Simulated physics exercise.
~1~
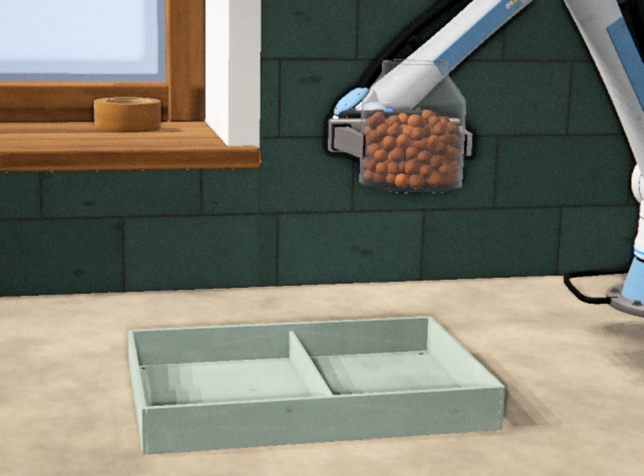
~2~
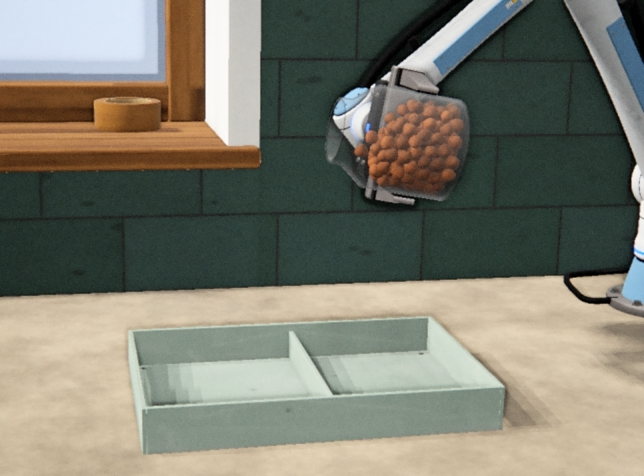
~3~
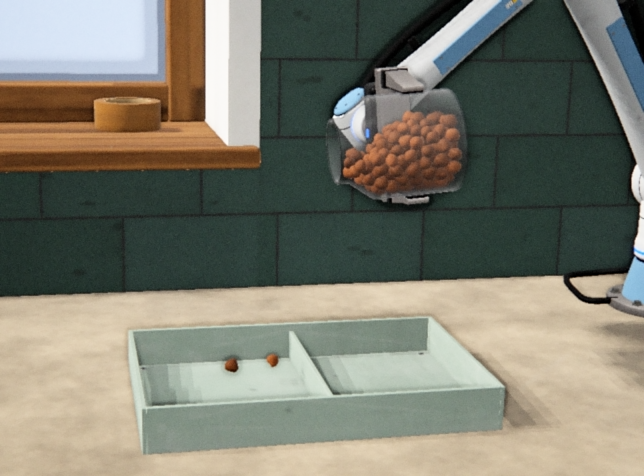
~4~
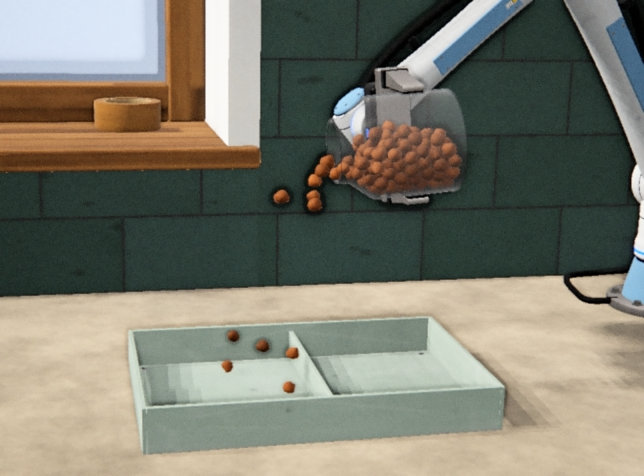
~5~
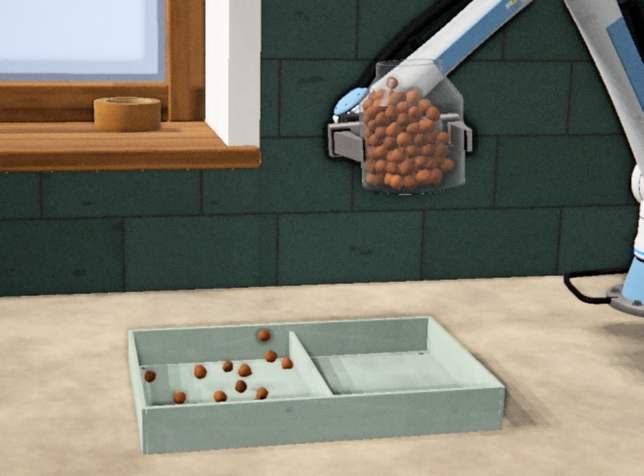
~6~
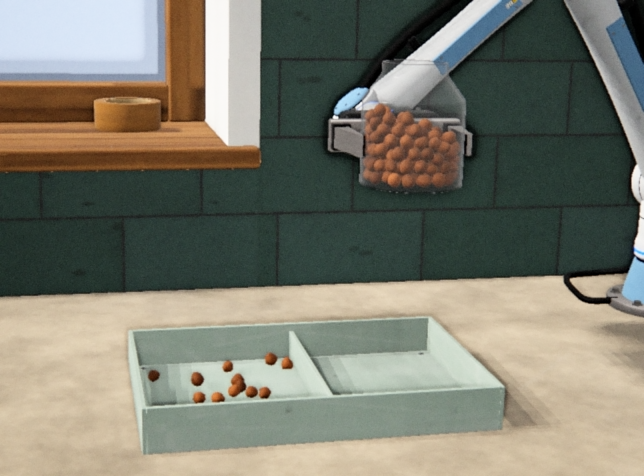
On a kitchen counter, a robot arm tips a clear jar of hazelnuts, spilling a few into a tray's left compartment, then rights it.
